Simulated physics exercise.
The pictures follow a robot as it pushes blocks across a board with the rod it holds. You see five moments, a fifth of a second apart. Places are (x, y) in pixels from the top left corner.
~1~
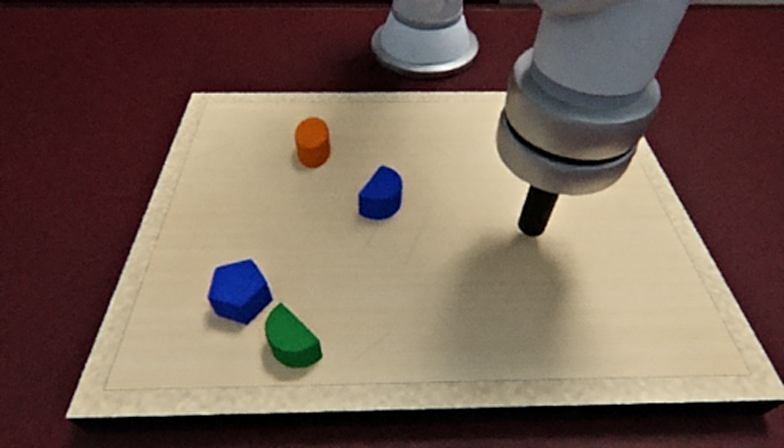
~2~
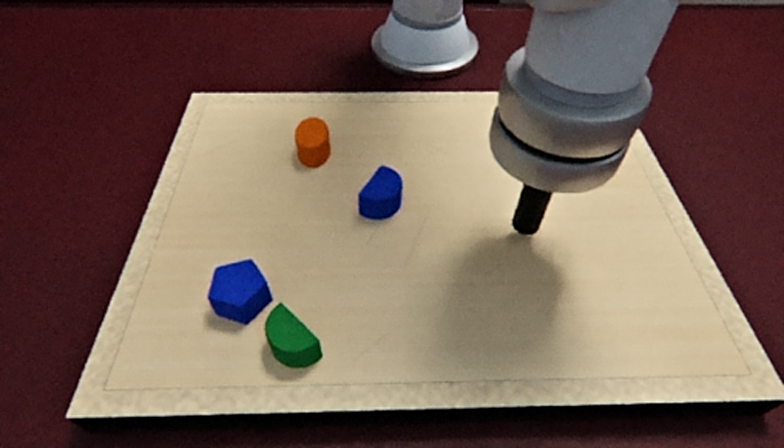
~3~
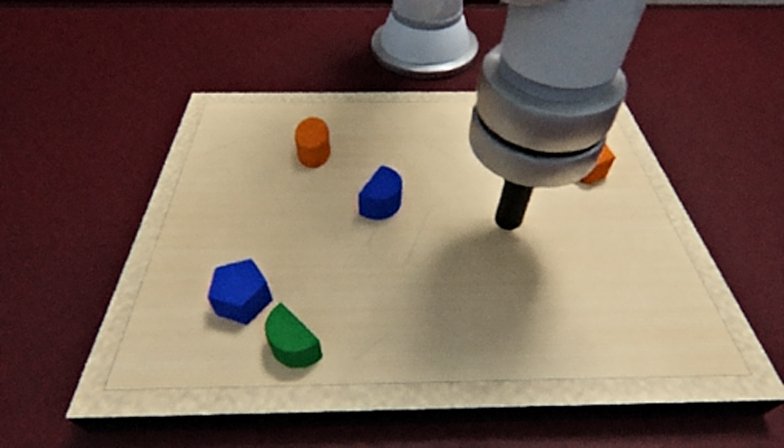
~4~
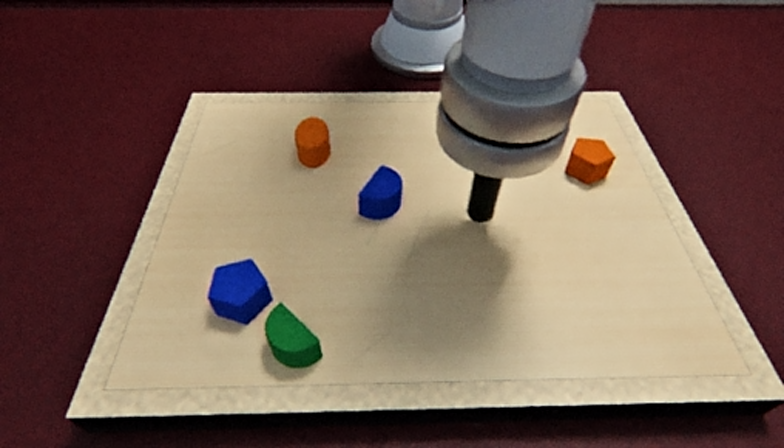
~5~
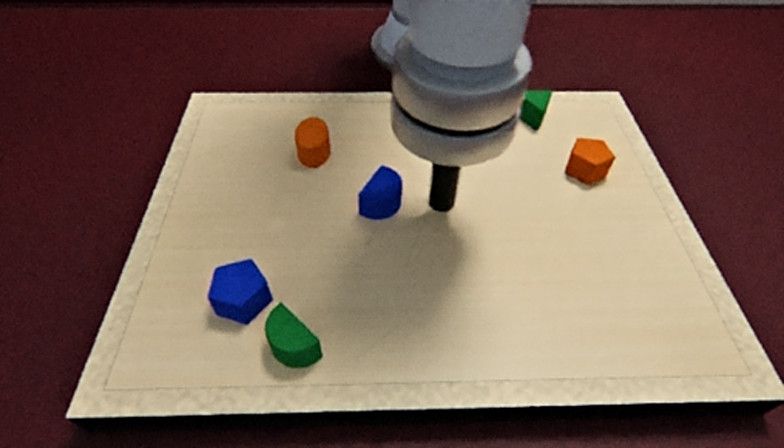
A robot arm with a dark rod at its tip glides left above a pale board, drifting slightly toward the back. As it moves, an orange pentagon and then a green piece come into view behind it, while the rod nears the blue half-round block and every block stays still.
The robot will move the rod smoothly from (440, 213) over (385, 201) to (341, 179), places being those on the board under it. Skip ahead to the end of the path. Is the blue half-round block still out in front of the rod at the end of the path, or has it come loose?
My guess is it ends up beside or behind the rod.
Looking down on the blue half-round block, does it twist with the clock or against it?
Verdict: Counterclockwise.
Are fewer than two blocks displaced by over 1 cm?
Yes, it checks out.
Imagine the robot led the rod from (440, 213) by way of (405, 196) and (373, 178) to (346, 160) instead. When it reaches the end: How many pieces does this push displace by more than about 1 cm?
I think only one will be displaced.
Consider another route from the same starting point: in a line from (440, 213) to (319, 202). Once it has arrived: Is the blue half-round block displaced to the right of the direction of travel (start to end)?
Answer: Yes.
On the path given first. One third of the way, rod at (403, 195); blue half-round block at (371, 181).
Two thirds of the way, rod at (368, 183); blue half-round block at (335, 175), turned 25° anticlockwise.
At the end, rod at (340, 168); orange oval block unmoved; blue half-round block at (312, 171), turned 80° anticlockwise.
